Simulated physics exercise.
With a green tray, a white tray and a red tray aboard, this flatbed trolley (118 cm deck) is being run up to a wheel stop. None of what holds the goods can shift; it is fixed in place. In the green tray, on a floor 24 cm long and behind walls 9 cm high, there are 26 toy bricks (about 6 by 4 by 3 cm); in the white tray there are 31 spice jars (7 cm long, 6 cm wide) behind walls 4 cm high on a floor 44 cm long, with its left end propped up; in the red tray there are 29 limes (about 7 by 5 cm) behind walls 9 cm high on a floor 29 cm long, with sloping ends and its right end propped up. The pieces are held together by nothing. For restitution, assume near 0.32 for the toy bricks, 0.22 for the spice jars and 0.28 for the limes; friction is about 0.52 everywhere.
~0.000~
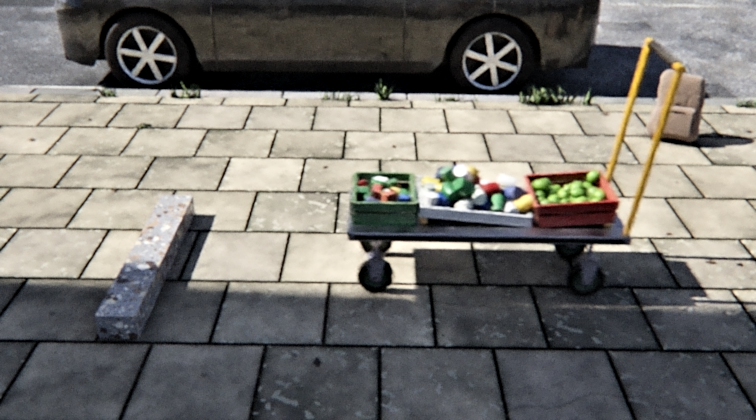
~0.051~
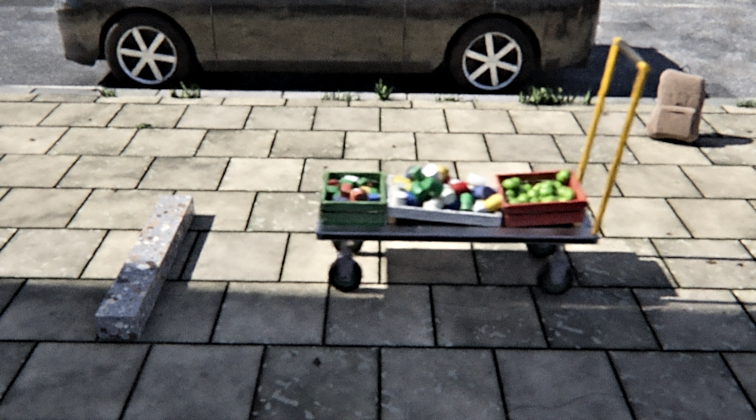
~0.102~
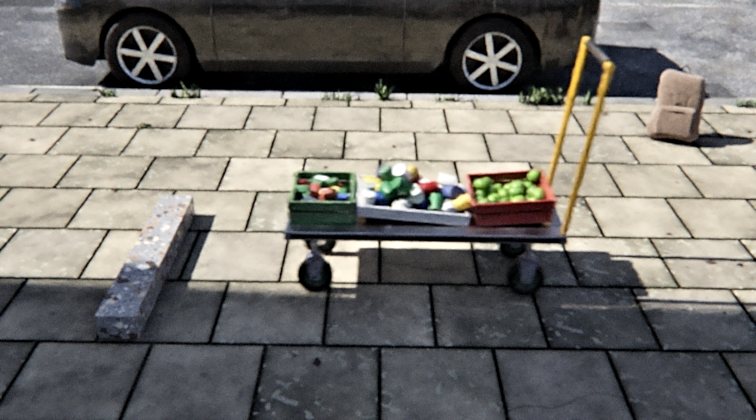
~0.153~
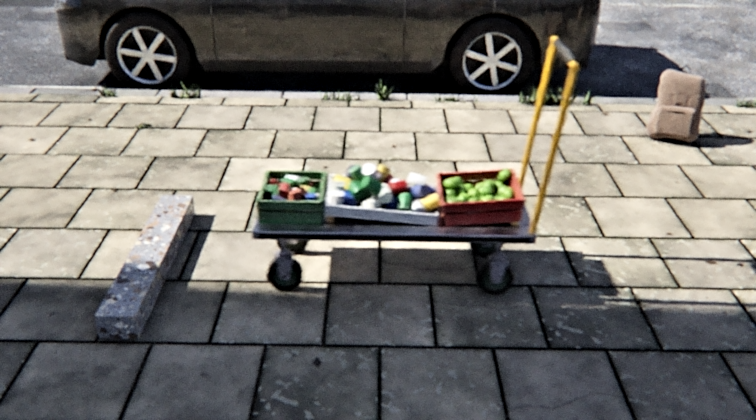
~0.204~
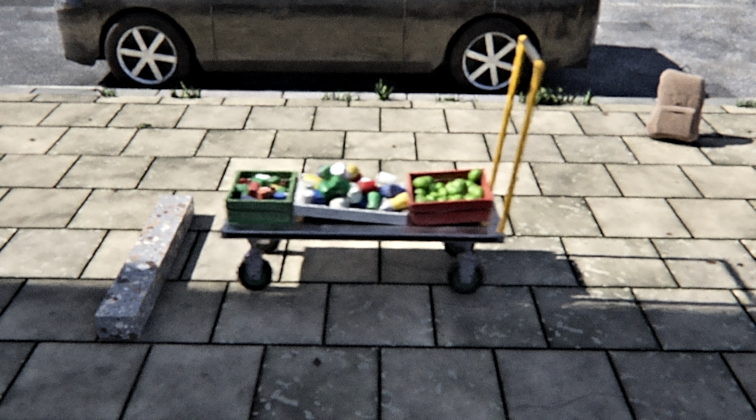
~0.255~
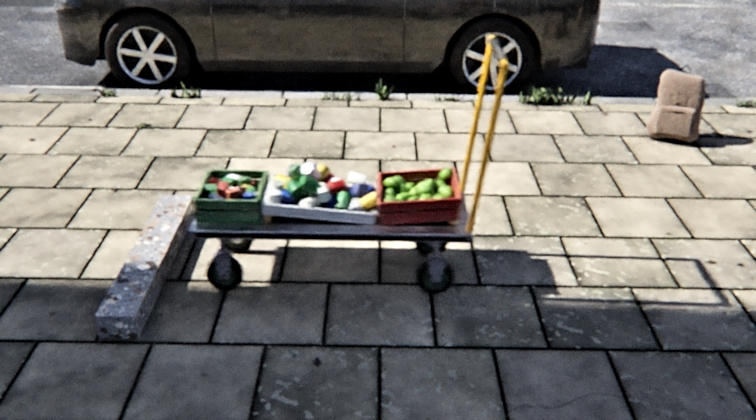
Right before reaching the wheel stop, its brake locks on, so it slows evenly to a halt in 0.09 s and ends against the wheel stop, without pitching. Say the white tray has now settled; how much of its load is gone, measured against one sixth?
More than a sixth is gone.
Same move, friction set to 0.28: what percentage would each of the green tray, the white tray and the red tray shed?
Green tray 0, white tray 30, red tray 0 per cent.
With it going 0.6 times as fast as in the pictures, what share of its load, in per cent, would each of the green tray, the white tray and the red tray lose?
In that case the green tray sheds 0 per cent, the white tray 10 per cent and the red tray 0 per cent.
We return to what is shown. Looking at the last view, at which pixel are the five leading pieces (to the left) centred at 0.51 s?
Near (156, 193).
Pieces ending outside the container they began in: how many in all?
Taken together it comes to about 12.
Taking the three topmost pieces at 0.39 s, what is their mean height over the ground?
About 52 cm up, on average.
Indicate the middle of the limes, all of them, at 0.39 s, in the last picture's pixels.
Centre approx. (366, 195).
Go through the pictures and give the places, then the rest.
In the first frame (each is followed by its nearest rim corner in this view), white tray, (424, 206); red tray, (617, 201); 86 cm short of the stop; none out.
White tray, (392, 206); red tray, (585, 200); 73 cm short of the stop, in the second frame.
White tray, (361, 205); red tray, (554, 200); 60 cm short of the stop, in the third frame.
White tray, (329, 205); red tray, (522, 199); 47 cm short of the stop, in the fourth frame.
White tray, (298, 204); red tray, (490, 199); 33 cm short of the stop, in the fifth frame.
White tray, (266, 204); red tray, (459, 198); 20 cm short of the stop; none out, in the sixth frame.
After 0.29 s, it begins to slow.
After 0.39 s, green tray 26 in, 0 out, white tray 31 in, 0 out and red tray 29 in, 0 out.
After 0.51 s, green tray 25 in, 1 out, white tray 22 in, 9 out and red tray 29 in, 0 out.
After 0.74 s, green tray 24 in, 2 out, white tray 22 in, 9 out and red tray 28 in, 1 out.
Final count (at 1.24 s), green tray 24 in, 2 out, white tray 22 in, 9 out and red tray 28 in, 1 out. Asked share, 9 of 31, 29 per cent.
